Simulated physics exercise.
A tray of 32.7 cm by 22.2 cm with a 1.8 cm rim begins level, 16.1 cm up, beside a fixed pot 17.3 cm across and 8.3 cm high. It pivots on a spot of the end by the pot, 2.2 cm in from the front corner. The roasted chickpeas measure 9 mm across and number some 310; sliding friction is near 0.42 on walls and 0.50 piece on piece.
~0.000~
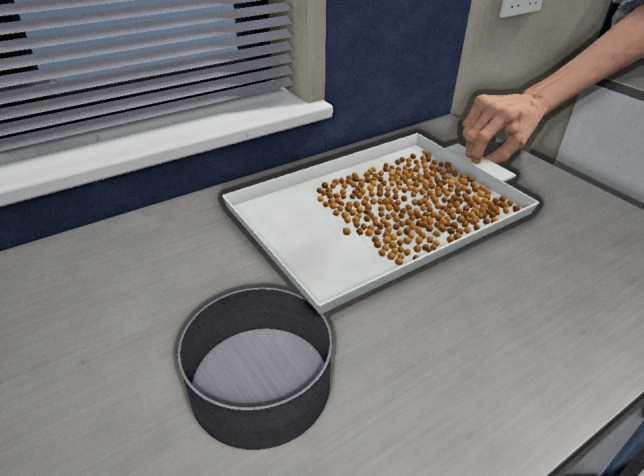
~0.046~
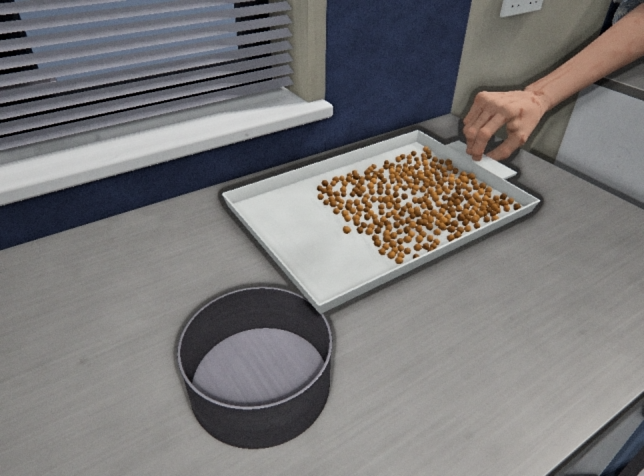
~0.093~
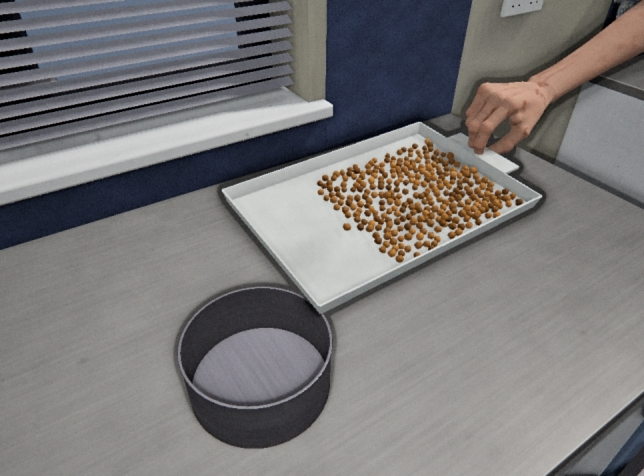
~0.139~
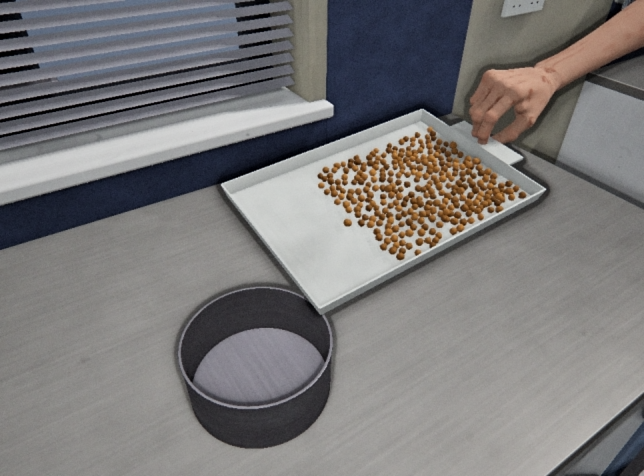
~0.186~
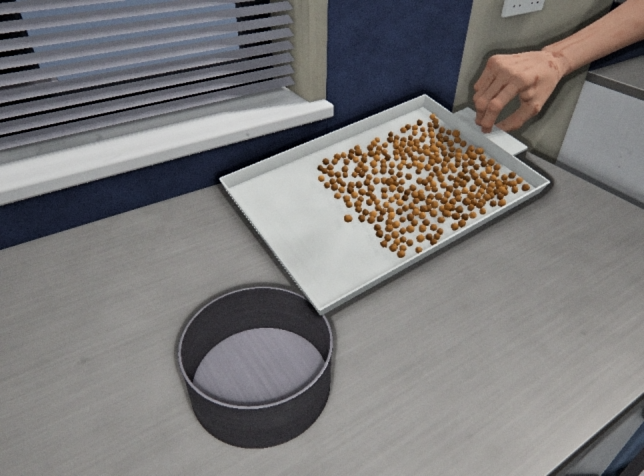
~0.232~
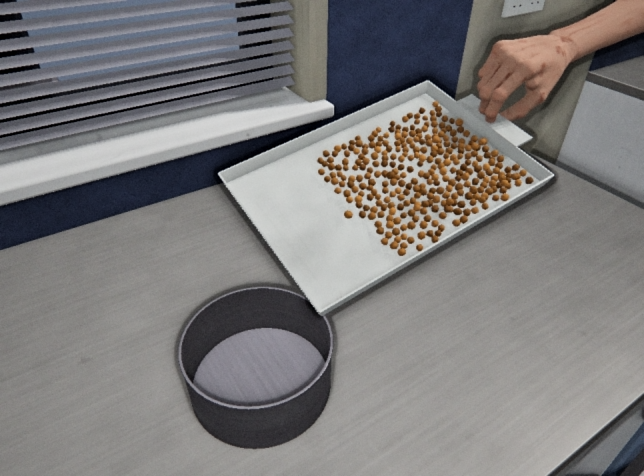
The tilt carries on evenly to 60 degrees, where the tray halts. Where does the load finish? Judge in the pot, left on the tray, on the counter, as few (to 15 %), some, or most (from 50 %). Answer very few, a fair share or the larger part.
Pot very few, tray the larger part, counter a fair share.
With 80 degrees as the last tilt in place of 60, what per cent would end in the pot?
It would be near 15 per cent.
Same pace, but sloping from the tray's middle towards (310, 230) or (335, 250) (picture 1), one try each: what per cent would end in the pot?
About 25 and 35 per cent.
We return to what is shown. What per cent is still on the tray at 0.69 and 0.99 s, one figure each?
About 100, 80.
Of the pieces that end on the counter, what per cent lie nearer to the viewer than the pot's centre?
Roughly 100 per cent.
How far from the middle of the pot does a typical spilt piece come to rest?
About 18 cm.
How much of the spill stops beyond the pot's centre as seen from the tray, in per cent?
About 40 per cent.
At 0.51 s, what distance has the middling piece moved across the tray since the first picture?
Roughly 4 cm.
After 0.51 s, tilt 38 degrees; the tray holds 100 %, the pot 0 %.
After 0.69 s, tilt 53 degrees; the tray holds 100 %, the pot 0 %.
After 0.99 s, tilt 60 degrees; the tray holds 80 %, the pot 5 %.
By 2.2 s all is still; pot 5 %, tray 70 %, counter 25 %.
